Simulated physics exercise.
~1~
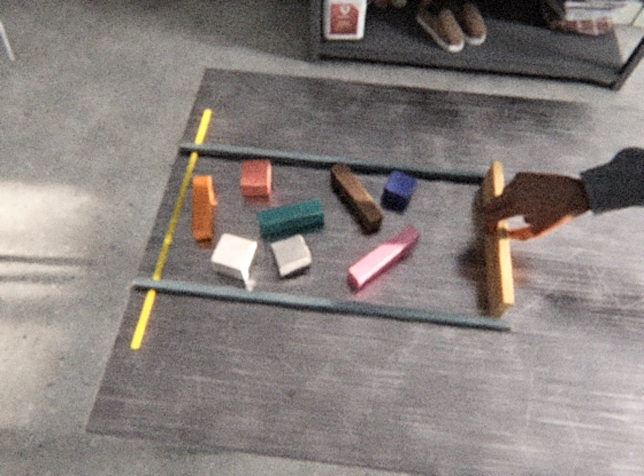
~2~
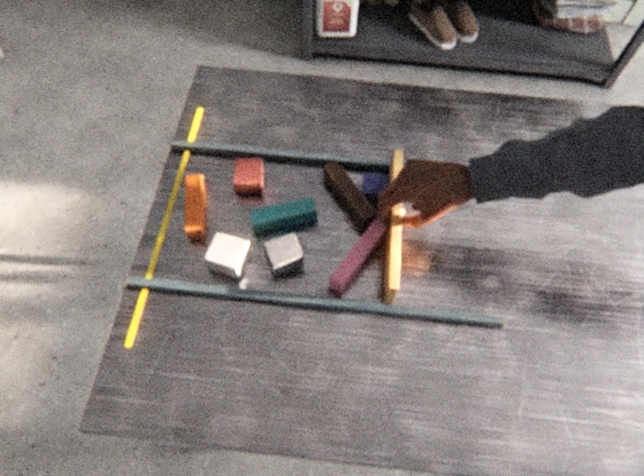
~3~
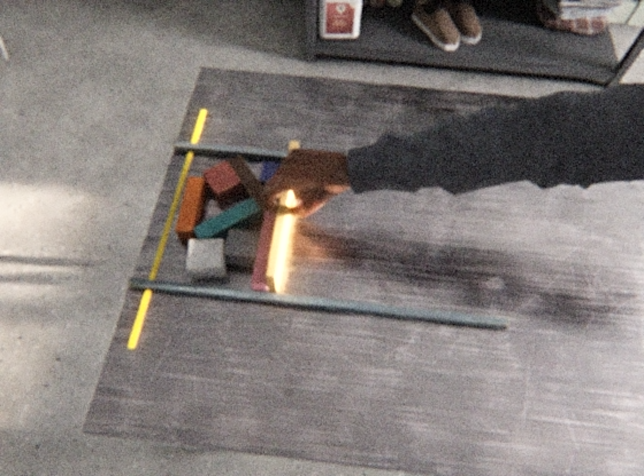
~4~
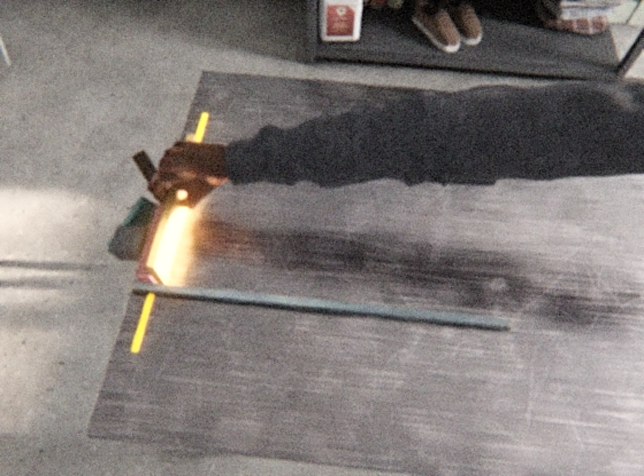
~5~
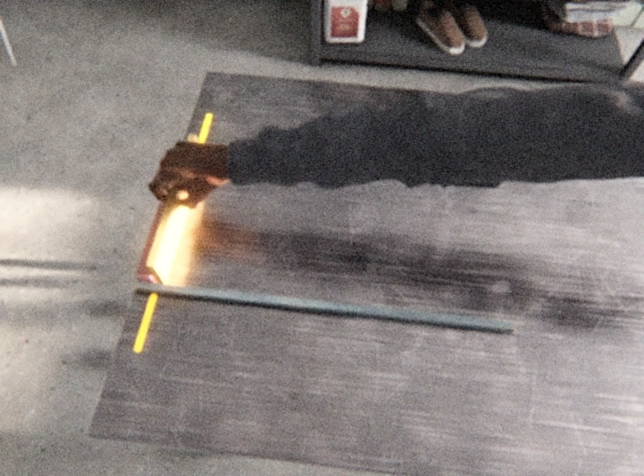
On a dark tabletop between two rails, a hand slides an upright wooden board leftward, gathering coloured blocks and bars and pushing them toward a yellow strip at the edge, where it stops with most pieces gone from view and a pink bar still against the board.
